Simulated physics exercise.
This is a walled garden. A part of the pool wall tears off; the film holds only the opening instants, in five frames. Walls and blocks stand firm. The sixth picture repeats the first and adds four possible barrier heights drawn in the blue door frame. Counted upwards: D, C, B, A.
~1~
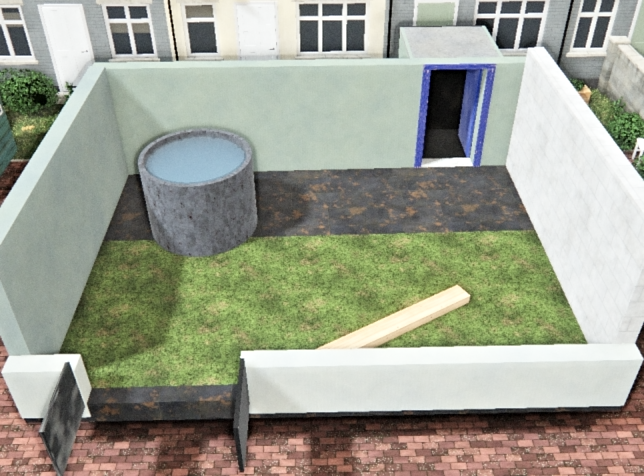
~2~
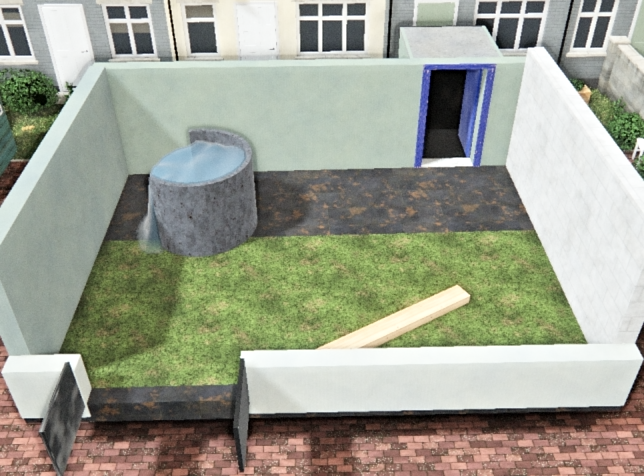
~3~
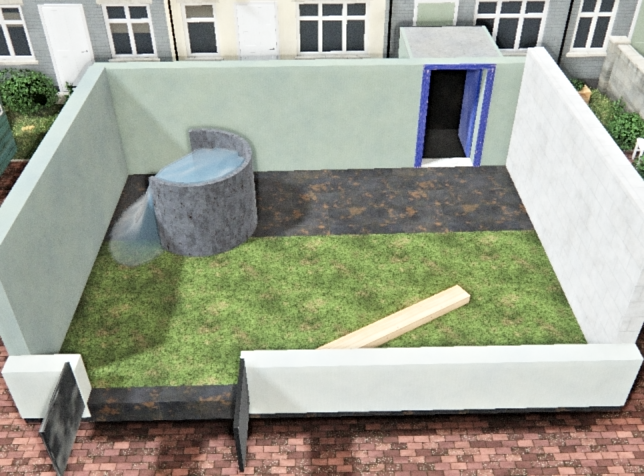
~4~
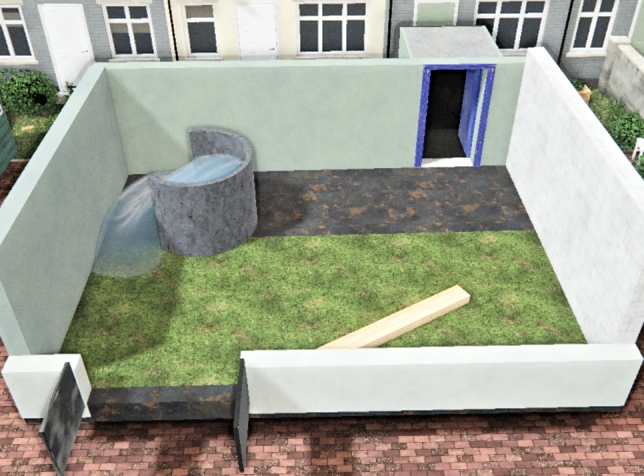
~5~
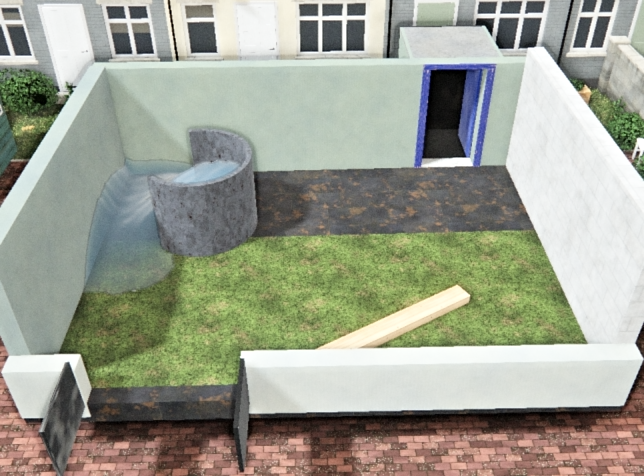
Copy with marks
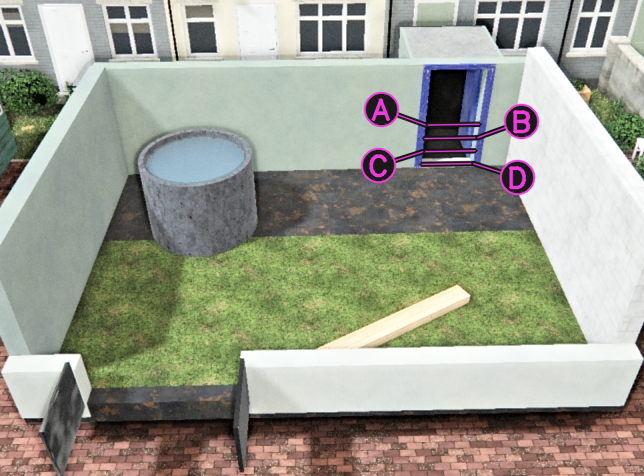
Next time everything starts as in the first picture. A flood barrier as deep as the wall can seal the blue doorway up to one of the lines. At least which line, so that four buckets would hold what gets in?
I would pick line D.
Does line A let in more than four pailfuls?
No, not at all.
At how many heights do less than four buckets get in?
All four.
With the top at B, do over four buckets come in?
No, that is safe.
On the marked copy, A at (452, 124); B at (450, 138); C at (449, 151); D at (447, 163); from the bottom up D, C, B, A.
Choosing A, nothing gets over.
Choosing B, nothing gets over.
Choosing C, nothing gets over.
Choosing D, a splash gets over, under a bucket.
